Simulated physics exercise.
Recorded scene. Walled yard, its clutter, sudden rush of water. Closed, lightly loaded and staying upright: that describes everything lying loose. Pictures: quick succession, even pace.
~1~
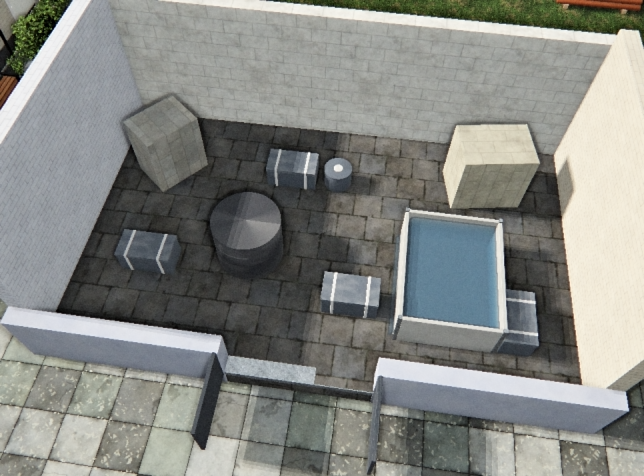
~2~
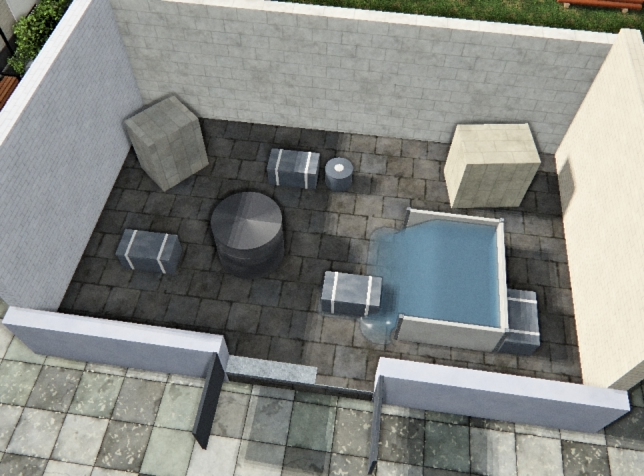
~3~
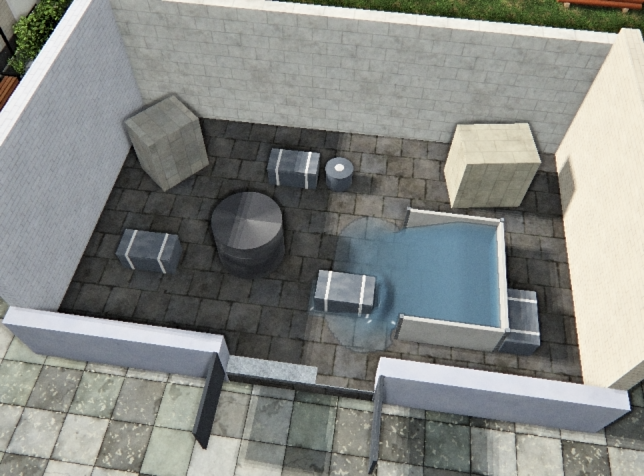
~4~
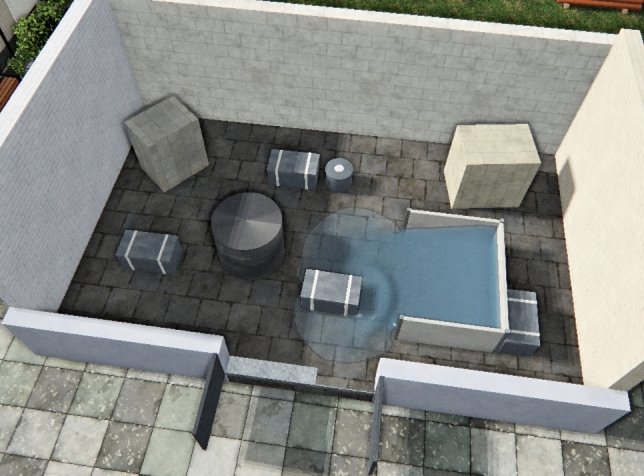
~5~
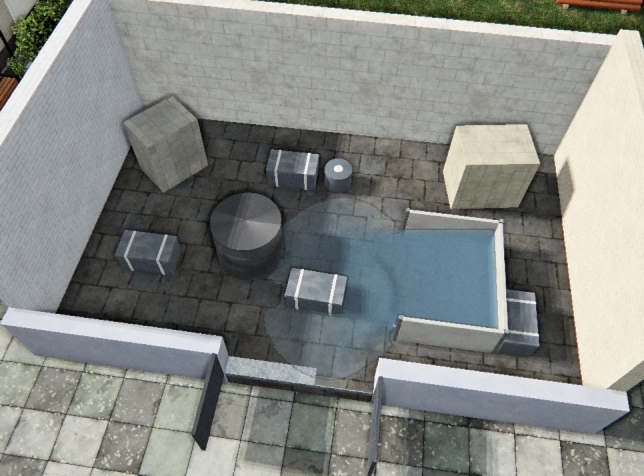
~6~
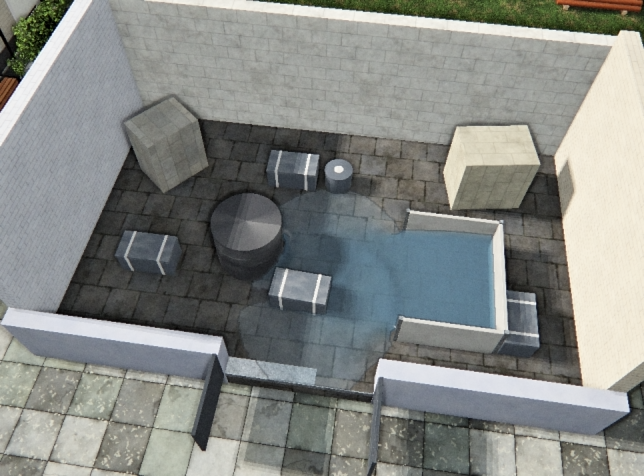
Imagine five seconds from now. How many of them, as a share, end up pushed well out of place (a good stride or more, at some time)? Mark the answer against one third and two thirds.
One to two thirds of them.
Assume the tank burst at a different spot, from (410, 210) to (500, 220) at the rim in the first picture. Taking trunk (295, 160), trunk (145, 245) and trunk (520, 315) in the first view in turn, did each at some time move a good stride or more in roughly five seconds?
Each in turn, never travels that far, never travels that far, never travels that far.
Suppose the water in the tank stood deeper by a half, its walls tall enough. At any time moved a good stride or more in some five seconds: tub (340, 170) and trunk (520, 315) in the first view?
Note - object one displaced that much, object two not displaced that much.
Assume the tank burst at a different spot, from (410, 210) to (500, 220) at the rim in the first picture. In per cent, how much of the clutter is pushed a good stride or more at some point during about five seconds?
I'd say near 20 %.
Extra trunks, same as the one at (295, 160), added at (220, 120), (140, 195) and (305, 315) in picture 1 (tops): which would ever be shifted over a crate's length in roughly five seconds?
So, in order, the copies go a long way, nowhere much, a long way.
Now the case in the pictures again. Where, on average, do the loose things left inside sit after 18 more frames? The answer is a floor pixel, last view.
Roughly (283, 230).
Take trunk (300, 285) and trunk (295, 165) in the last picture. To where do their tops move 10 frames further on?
(120, 305) and (293, 134), about.
A moment on, 1 of 5 are well off their spots; 0 afloat.
Next, 2 of 5 are well off their spots; 0 afloat.
Later, 3 of 5 are well off their spots; 1 afloat.
In the end, 3 of 5 are well off their spots, and 3 have been at some point; 1 afloat.
